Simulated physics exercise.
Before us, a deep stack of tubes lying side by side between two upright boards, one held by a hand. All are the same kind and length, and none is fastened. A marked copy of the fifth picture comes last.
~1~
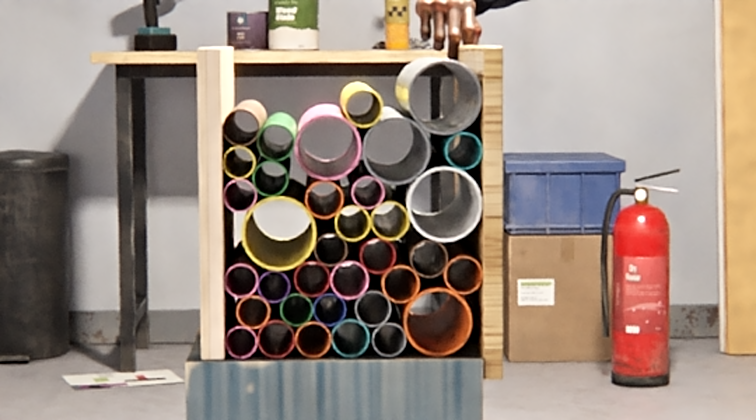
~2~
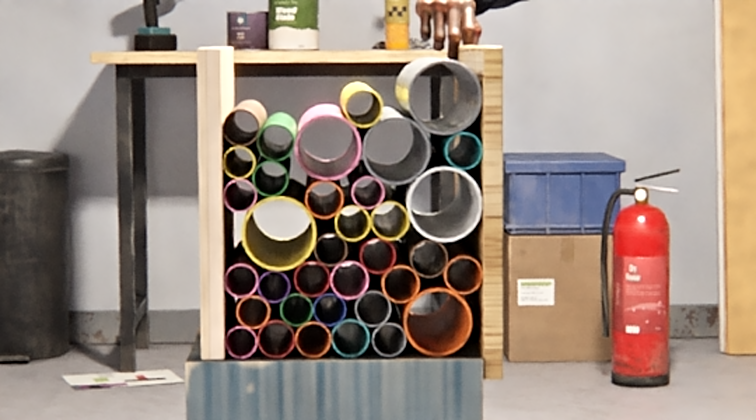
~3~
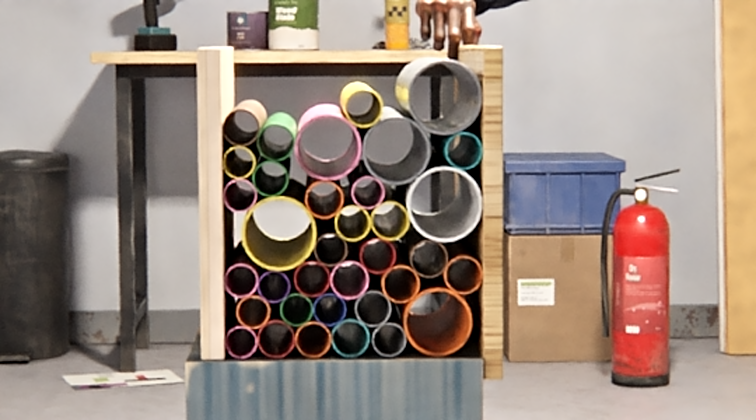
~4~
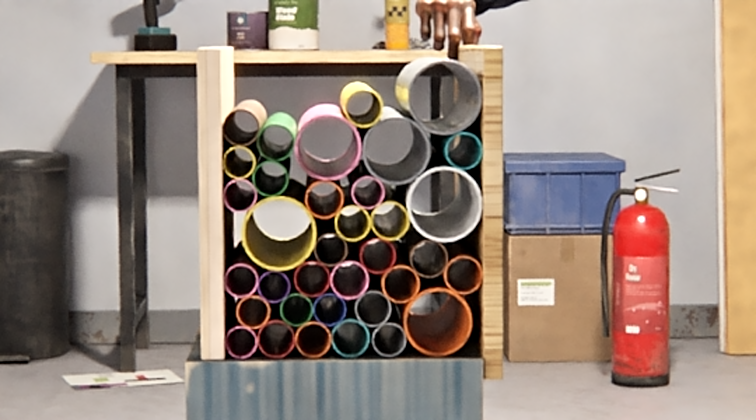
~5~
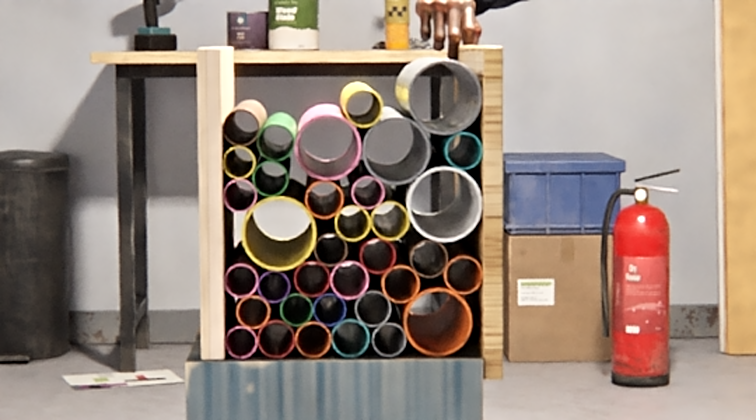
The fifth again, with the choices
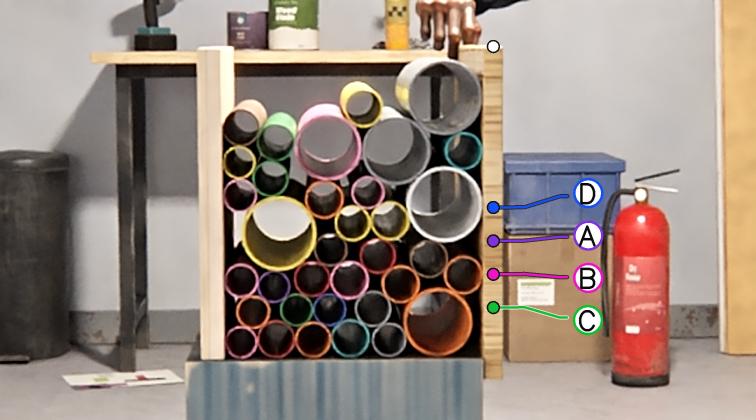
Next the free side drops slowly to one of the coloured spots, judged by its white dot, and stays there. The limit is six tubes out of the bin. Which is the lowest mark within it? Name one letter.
At most to B.
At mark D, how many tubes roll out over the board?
With D, two.
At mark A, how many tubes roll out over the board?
The count is two.
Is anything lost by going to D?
At D: Yes.
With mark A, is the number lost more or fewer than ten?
It loses fewer than ten.
On the marked copy, A at (494, 241); B at (494, 274); C at (494, 308); D at (494, 207); the white dot at (494, 46).
With B. Early on, top of the board (483, 142).
Further on, top of the board (483, 248).
At the end, top of the board (483, 274), five out over the board.
As for the rest, A two out over the board; C more than six out over the board; D two out over the board.
